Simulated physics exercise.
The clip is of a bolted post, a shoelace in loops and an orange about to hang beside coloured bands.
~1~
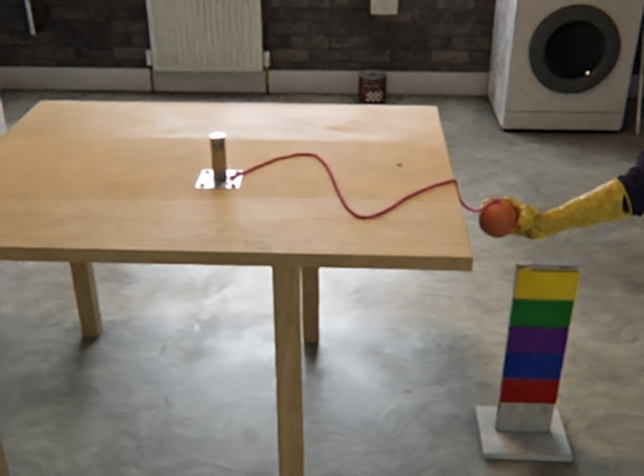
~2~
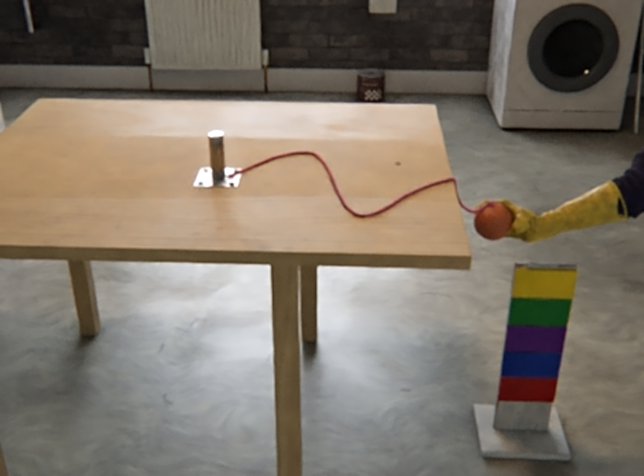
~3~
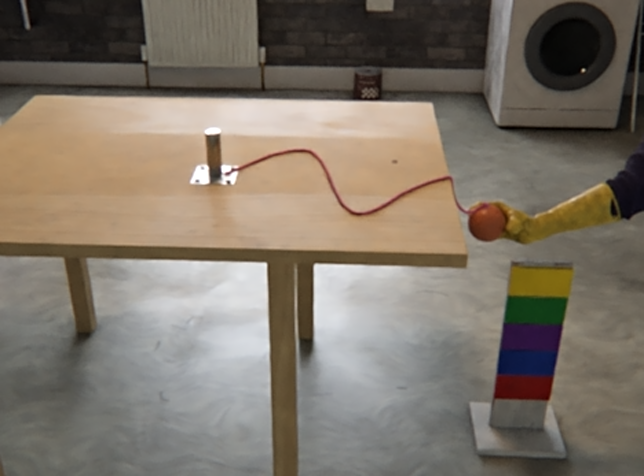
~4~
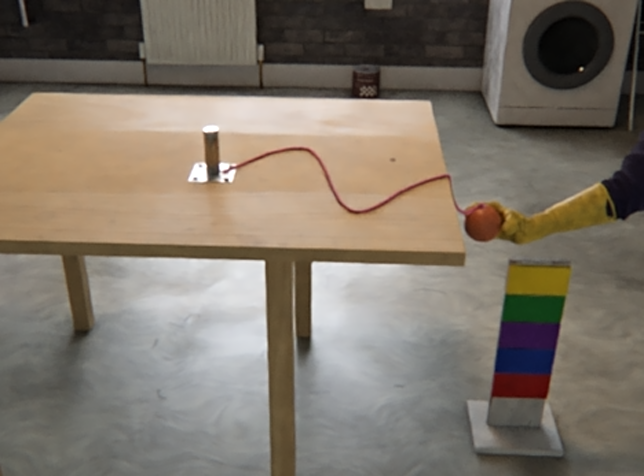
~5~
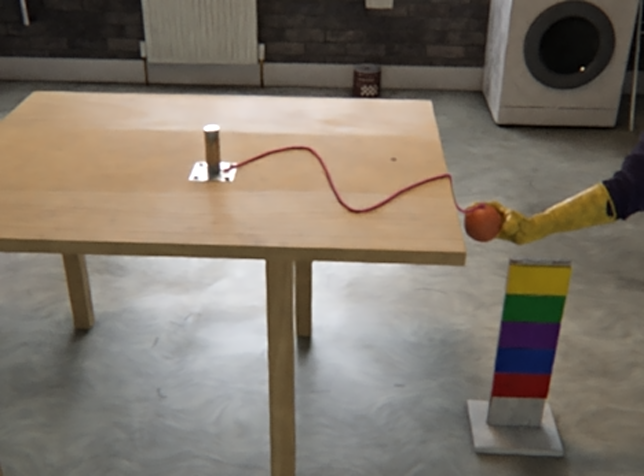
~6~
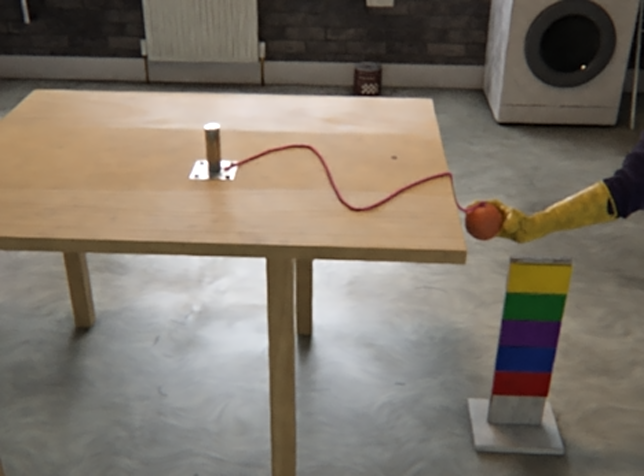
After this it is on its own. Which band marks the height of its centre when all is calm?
Its centre hangs level with the red band.
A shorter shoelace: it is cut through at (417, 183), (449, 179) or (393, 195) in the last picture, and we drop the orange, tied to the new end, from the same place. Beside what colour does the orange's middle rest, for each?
Taking them in turn: Green; purple; yellow.
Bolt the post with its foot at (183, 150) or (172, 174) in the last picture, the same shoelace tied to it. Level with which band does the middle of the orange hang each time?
Try by try: Blue; blue.
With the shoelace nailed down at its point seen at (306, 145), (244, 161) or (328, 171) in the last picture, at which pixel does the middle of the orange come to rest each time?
Near (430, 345), (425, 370) and (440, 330).
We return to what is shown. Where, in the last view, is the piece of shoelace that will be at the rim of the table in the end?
Near (336, 191).
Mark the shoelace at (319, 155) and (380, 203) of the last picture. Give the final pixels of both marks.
At (365, 168), then (440, 234).
Soon after, orange near (418, 359); level with blue.
After that, orange near (435, 376); level with red.
In the end, orange near (425, 377); level with red. Its middle rests at the red band.
